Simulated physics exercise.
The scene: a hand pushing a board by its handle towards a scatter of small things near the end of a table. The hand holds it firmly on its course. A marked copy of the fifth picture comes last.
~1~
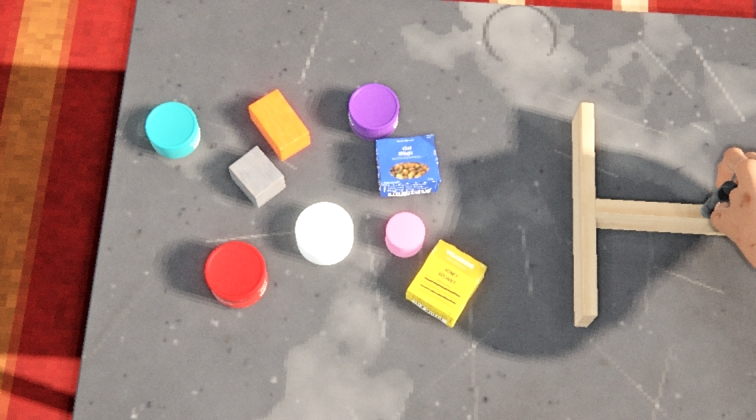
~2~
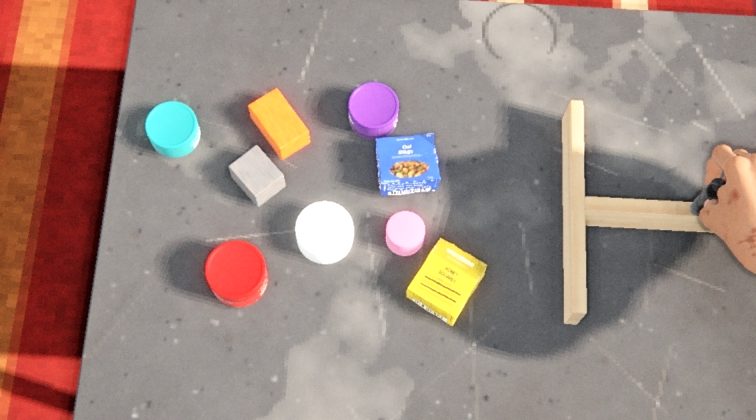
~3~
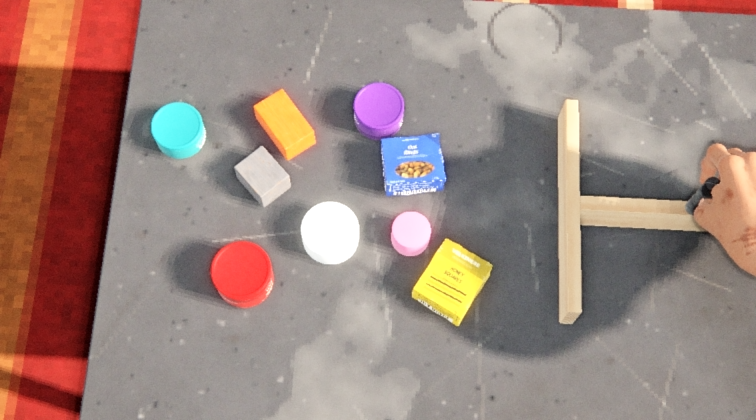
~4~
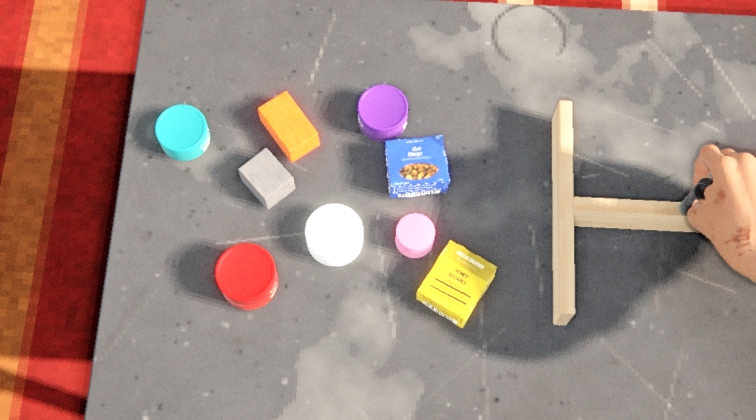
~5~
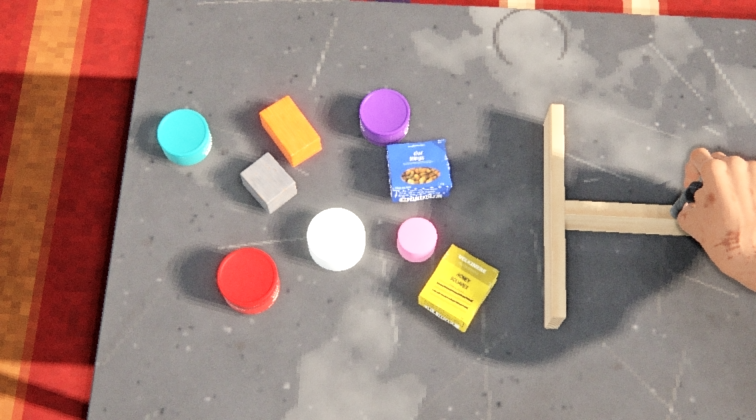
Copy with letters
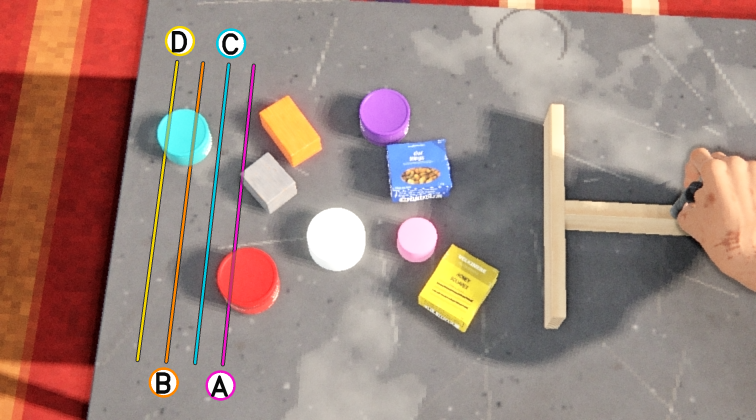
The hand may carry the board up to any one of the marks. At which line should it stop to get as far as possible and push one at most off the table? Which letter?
It should halt at C.
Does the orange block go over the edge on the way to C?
By then, no.
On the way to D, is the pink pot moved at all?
By then, yes.
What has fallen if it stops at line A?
It is the turquoise tub.
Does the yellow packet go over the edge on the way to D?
By then, no.
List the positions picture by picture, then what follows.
The first picture shows white pot (325, 234); pink pot (405, 235); orange block (280, 125).
The second picture shows board (579, 203); red jar (237, 275).
The third picture shows board (573, 202); turquoise tub (179, 131).
The fourth picture shows board (567, 203); grey block (267, 179).
The fifth picture shows board (558, 207); white pot (336, 240); pink pot (417, 240); orange block (291, 132).
On the marked copy, A at (239, 207); B at (186, 204); C at (213, 206); D at (158, 203).
Taking C. A third of the way, board (432, 200); yellow packet (392, 298); blue packet (396, 167).
Two thirds of the way, board (307, 194); red jar (210, 281); grey block (227, 183).
When it is over, board (212, 189); turquoise tub over the edge; red jar (116, 277); one fallen.
As for the rest, A is within the limit but short; B drops four; D drops five.
